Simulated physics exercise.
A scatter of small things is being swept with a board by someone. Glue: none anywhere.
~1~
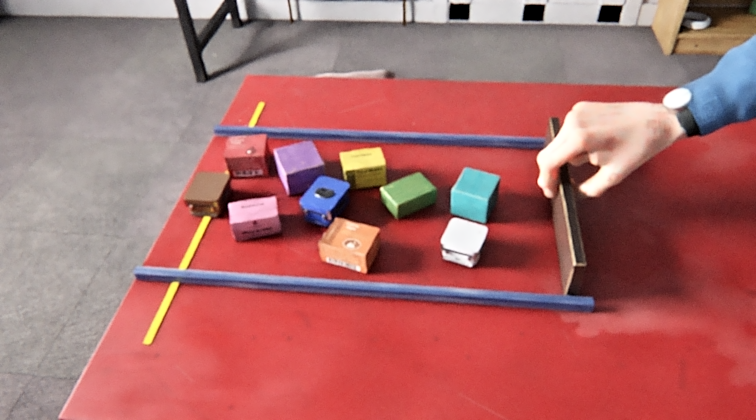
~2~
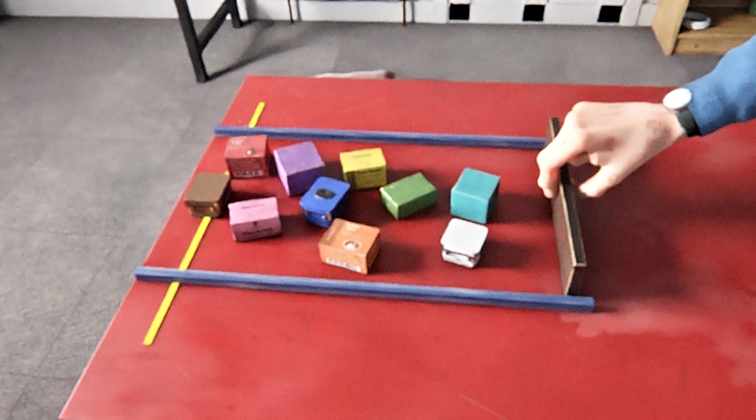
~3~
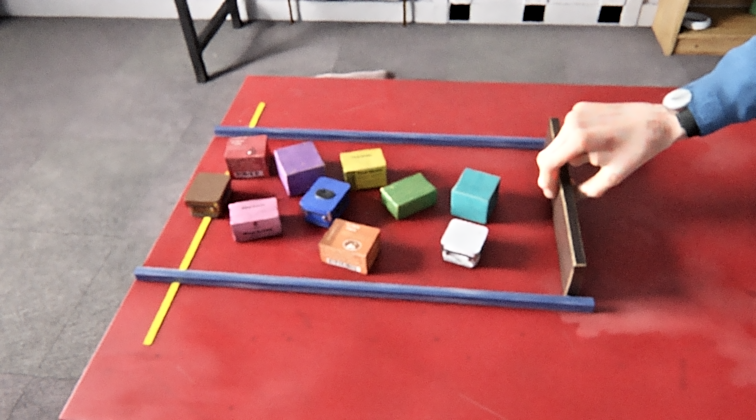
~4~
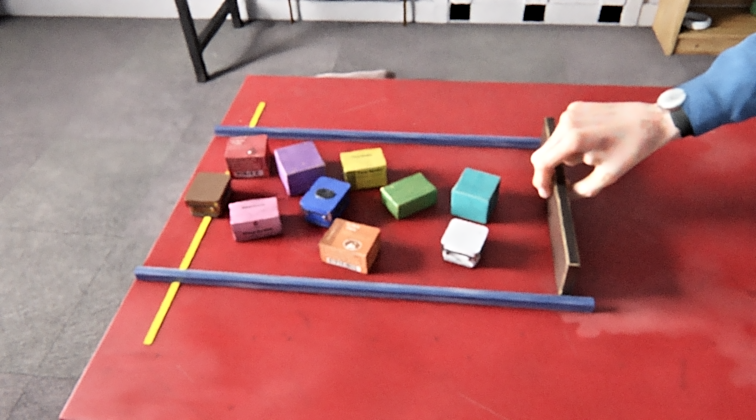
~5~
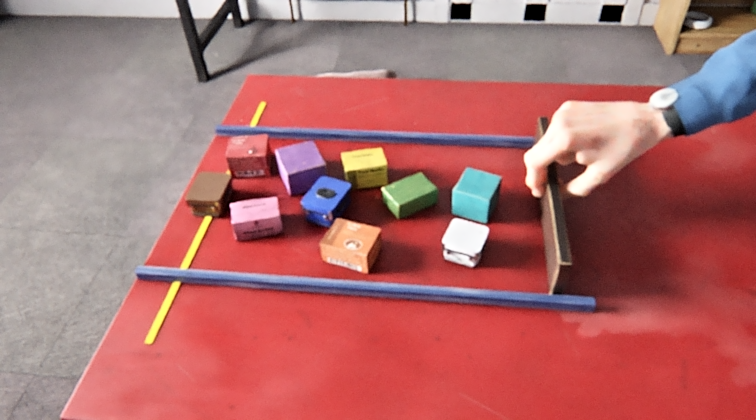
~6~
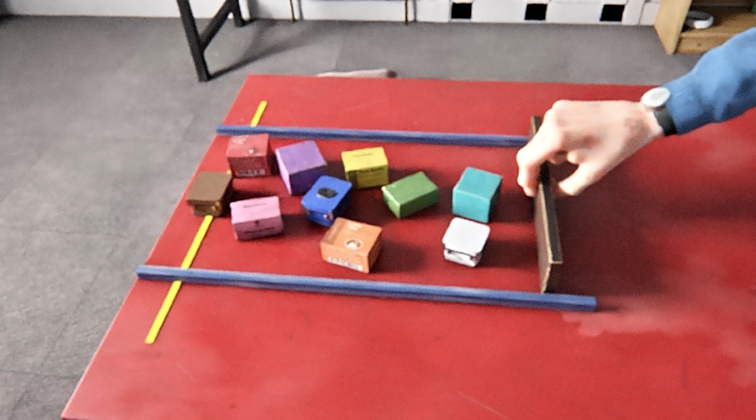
A hand holding a dark board upright on a red table moves it slightly left between two blue rails, toward a scatter of small colourful boxes, which stay in place near a yellow strip of tape on the left.
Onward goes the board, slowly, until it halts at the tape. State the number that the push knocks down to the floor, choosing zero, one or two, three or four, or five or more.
The table is going to lose at least five pieces.
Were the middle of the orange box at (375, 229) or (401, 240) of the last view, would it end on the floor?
First spot: Gone; second: Gone.
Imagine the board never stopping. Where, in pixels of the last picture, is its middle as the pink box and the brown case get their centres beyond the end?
Points: About (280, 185) and about (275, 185).
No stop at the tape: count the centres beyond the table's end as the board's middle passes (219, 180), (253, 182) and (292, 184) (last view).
7; 3; 0.
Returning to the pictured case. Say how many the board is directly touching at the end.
That number would be 3.
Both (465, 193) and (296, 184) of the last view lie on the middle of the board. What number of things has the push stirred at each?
First 3, then 10.
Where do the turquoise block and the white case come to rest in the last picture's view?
The turquoise block ends at (200, 185) and the white case at (182, 228).
Soon after, none off yet; brown case at rest near (212, 194); red box at rest near (250, 155); pink box at rest near (258, 218).
After that, none off yet; brown case at rest near (212, 194); red box at rest near (250, 155); pink box displaced about its own width near (215, 232).
And then, none off yet; brown case displaced about its own width near (180, 186); red box tilting a little near (189, 153); pink box displaced well along near (144, 243).
In the end, the number that fall off is five or more; gone, green block, orange box, blue case, purple block, pink box, red box and brown case.
